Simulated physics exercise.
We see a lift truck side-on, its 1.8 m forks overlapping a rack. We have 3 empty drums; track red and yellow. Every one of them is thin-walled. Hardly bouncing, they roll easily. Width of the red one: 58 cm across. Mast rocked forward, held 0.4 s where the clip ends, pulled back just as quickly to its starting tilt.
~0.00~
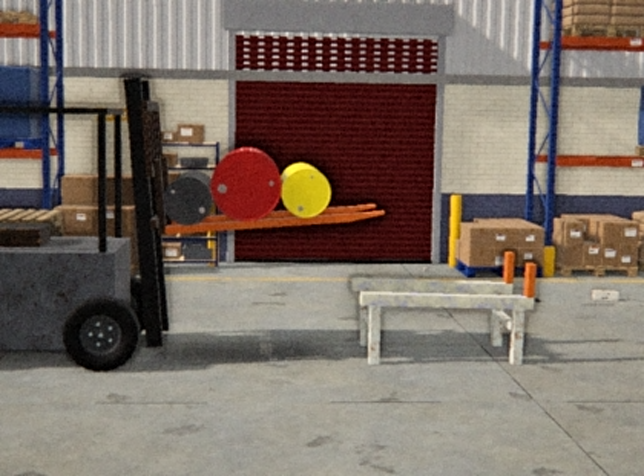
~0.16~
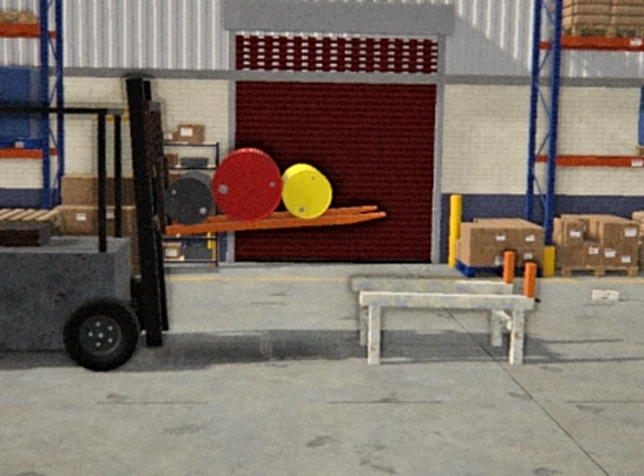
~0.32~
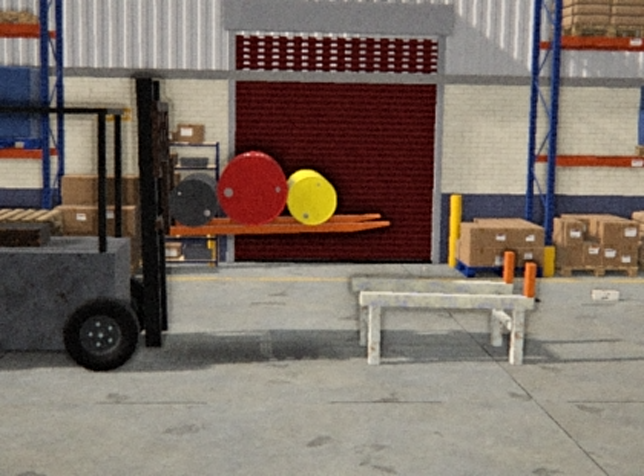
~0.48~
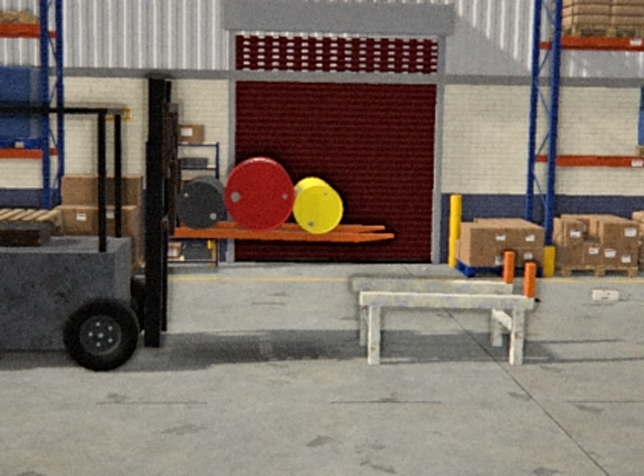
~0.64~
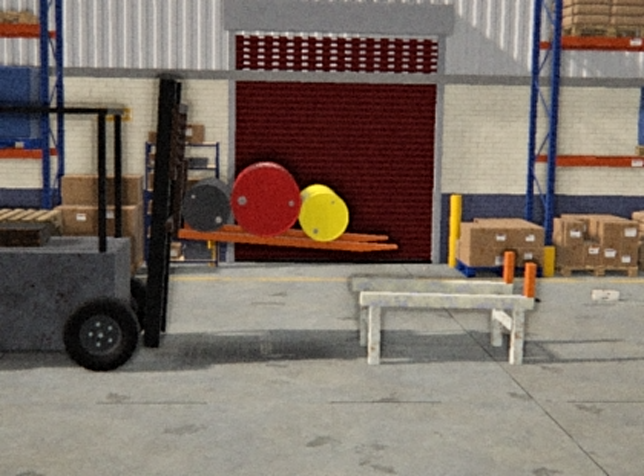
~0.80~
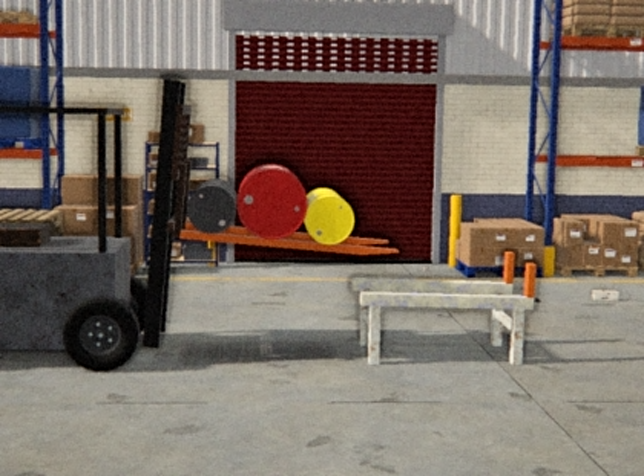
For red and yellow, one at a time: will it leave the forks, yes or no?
Red: No; yellow: Yes.
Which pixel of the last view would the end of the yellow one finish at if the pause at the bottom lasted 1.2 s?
Near (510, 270).
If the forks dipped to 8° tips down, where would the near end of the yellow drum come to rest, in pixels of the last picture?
Near pixel (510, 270).
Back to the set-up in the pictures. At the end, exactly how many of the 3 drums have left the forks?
Altogether that makes 1.
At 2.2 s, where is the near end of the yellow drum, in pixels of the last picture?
Estimated pixel position: About (396, 190).
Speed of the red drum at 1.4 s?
Estimated speed near 0.5 m/s.
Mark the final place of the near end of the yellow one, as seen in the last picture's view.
Near (505, 274).
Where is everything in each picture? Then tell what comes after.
In the first picture, red (246, 186), yellow (306, 193); forks 4° tips up; tips at (381, 213); 3 of the 3 lie directly on the forks.
In the second picture, red (248, 187), yellow (307, 195); forks 4° tips up.
In the third picture, red (253, 191), yellow (312, 201); forks 2° tips up.
In the fourth picture, red (260, 197), yellow (319, 210); forks 1° tips down; tips at (390, 236).
In the fifth picture, red (266, 202), yellow (324, 217); forks 4° tips down.
In the sixth picture, red (272, 204), yellow (330, 221); forks 5° tips down; tips at (394, 251).
Then, 1.4 s in, red is on the forks, 80 cm from the tips, rolling right; yellow is on the forks, 35 cm from the tips, rolling right; 0 off the forks so far.
Then, 2.2 s in, red is on the forks, 40 cm from the tips, rolling right; yellow is on the rack, 120 cm from the rack's far end, rolling right; 1 off the forks so far.
In the end (5.0 s), red is on the forks, 110 cm from the tips; yellow is on the rack, 25 cm from the rack's far end; 1 off the forks so far.
